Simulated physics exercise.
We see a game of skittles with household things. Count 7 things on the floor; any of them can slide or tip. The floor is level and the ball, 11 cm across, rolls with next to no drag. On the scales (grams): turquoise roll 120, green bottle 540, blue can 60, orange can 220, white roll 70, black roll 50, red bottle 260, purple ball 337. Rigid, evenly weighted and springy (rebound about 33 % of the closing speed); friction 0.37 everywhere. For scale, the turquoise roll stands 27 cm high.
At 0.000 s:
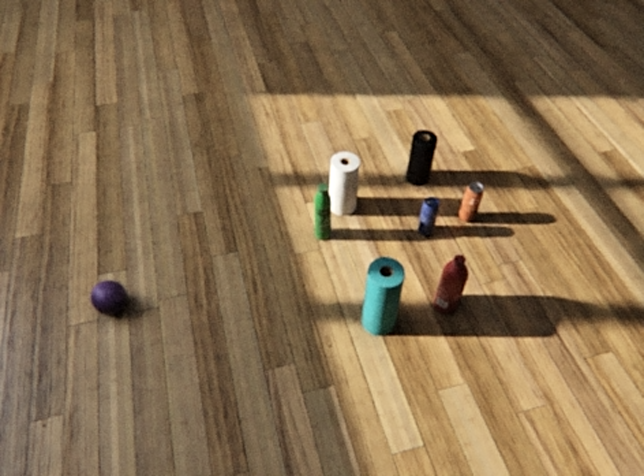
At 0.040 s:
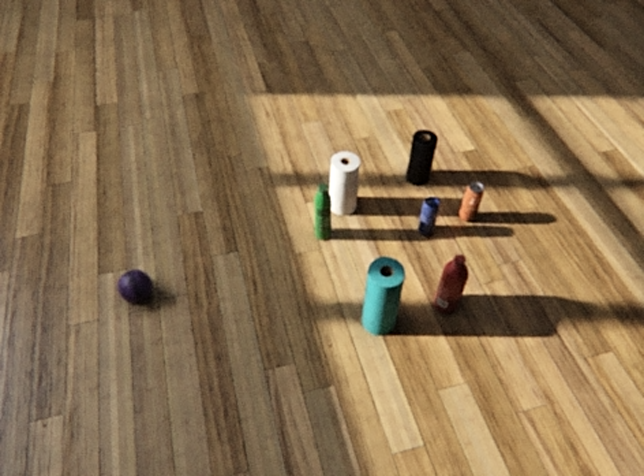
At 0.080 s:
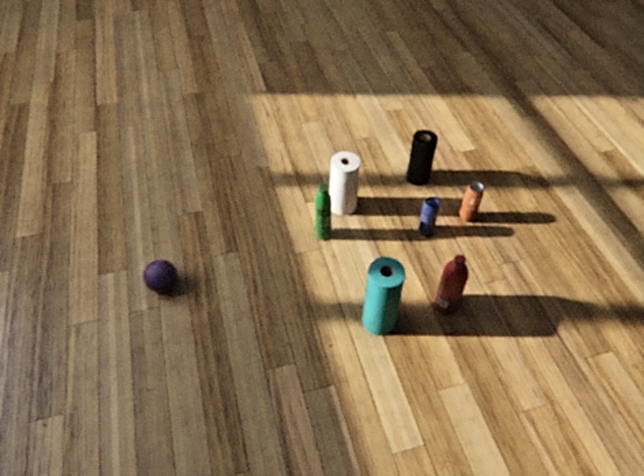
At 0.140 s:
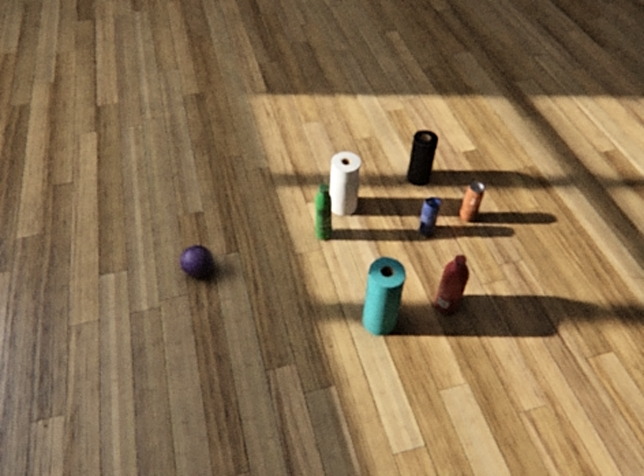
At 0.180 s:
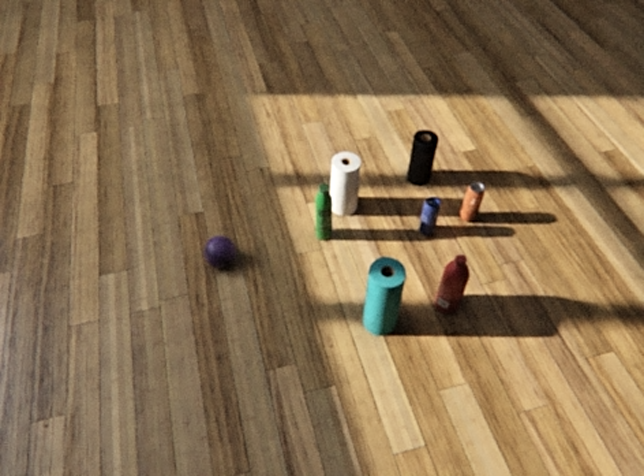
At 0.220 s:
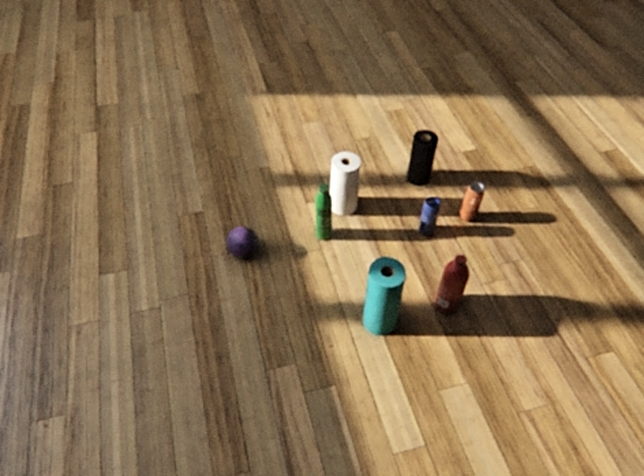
On a sunlit wooden floor, a purple ball rolling rightward and away from the viewer toward standing bottles, cans and coloured rolls.
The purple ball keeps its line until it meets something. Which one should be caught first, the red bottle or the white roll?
The second of the two, the white roll.
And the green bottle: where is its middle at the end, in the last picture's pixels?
At about (375, 247).
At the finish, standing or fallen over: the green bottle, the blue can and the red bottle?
The green bottle tips over; the blue can keeps standing; the red bottle keeps standing.
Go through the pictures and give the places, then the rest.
In the first frame, 0 cm rolled; purple ball (109, 297); red bottle (452, 283); white roll (344, 185).
In the second frame, 8 cm rolled; purple ball (135, 286); blue can (429, 217).
In the third frame, 17 cm rolled; purple ball (160, 276); black roll (422, 158).
In the fourth frame, 29 cm rolled; purple ball (197, 262); green bottle (324, 212).
In the fifth frame, 38 cm rolled; purple ball (220, 252); orange can (472, 203).
In the sixth frame, 46 cm rolled; purple ball (243, 242); red bottle (453, 283); white roll (345, 185).
After 0.72 s, 118 cm rolled; purple ball near (372, 138); white roll leaning 25° near (423, 169); green bottle leaning 52°; black roll leaning 14°.
After 1.22 s, 181 cm rolled; purple ball near (434, 62); white roll on its side near (460, 190); green bottle on its side; black roll leaning 40°.
By the end (1.9 s), tipped over on the floor, green bottle, white roll and black roll; the other 4 in place, give or take 8 cm. Seen from the same camera at the end, red bottle near (453, 283), white roll near (460, 191). Red bottle was never lost; white roll went at 0.78 s.
